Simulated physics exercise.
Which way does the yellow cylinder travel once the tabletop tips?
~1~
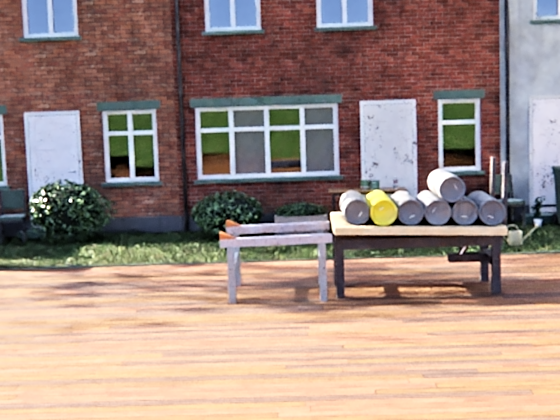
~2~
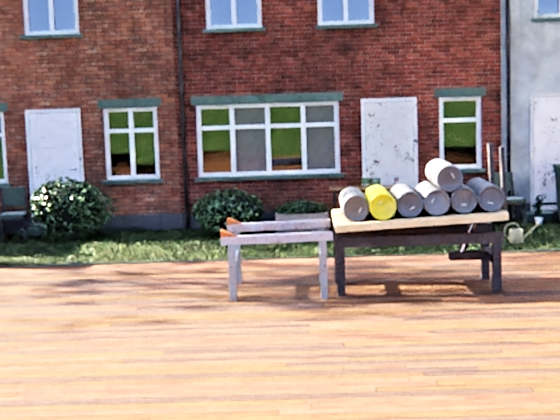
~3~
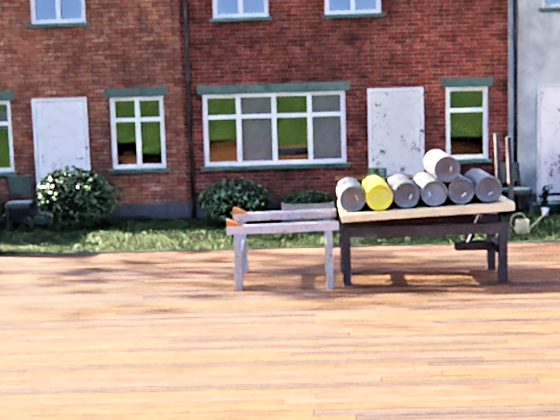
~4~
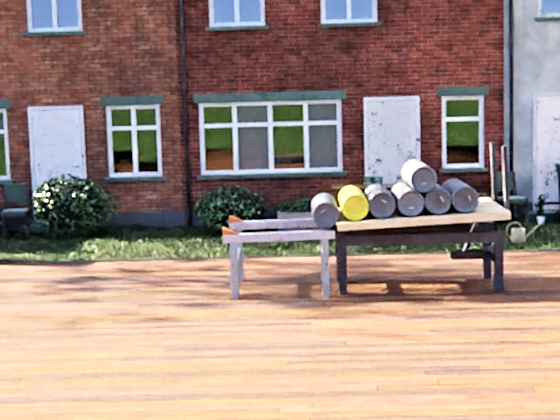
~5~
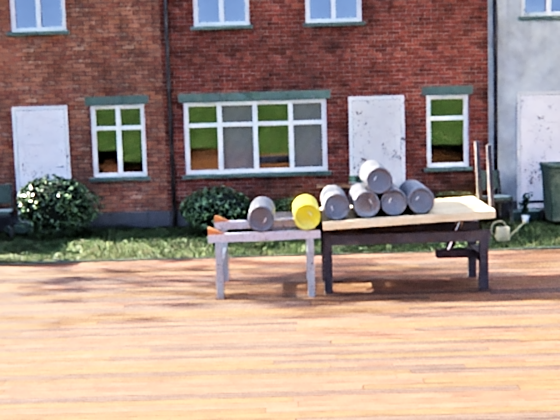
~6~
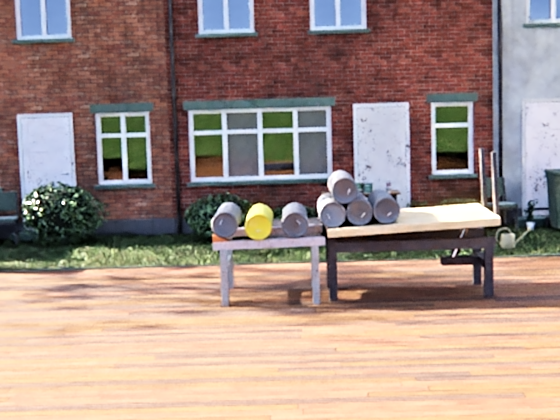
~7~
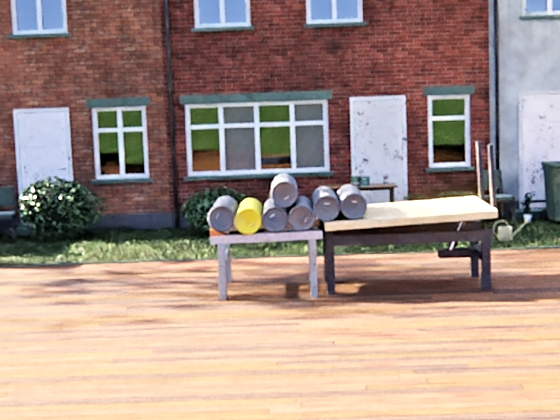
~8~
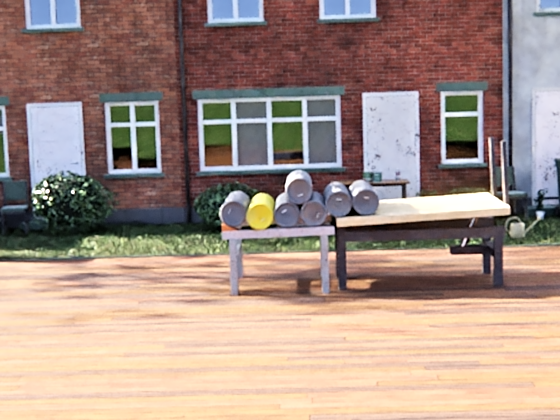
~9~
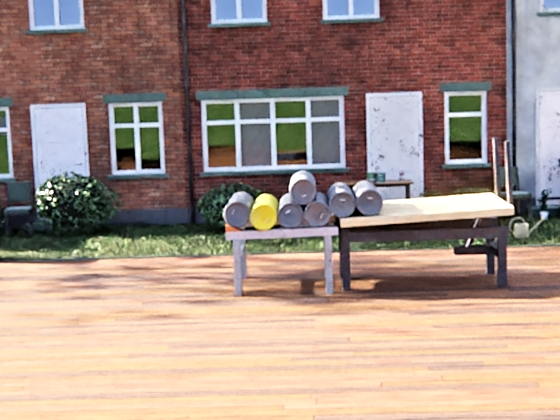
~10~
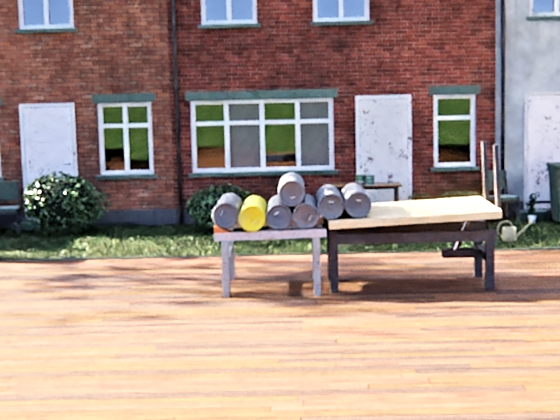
It rolls to the left, off the tabletop and onto the lower rack beside it.
A yellow cylinder lies among six grey ones on a wooden tabletop, with one grey cylinder resting on top of the row. The table stands on a sunlit plank surface beside a lower, pale grey rack to its left, seen from the front by a slightly swaying camera, with brick houses, shrubs and grass behind. The tabletop tips up at its right side, and the cylinders roll left onto the rack, a grey one leading and the yellow one next. They bunch up at the rack's left end and settle, yellow second from the left, one grey cylinder still on top, and none falls off.
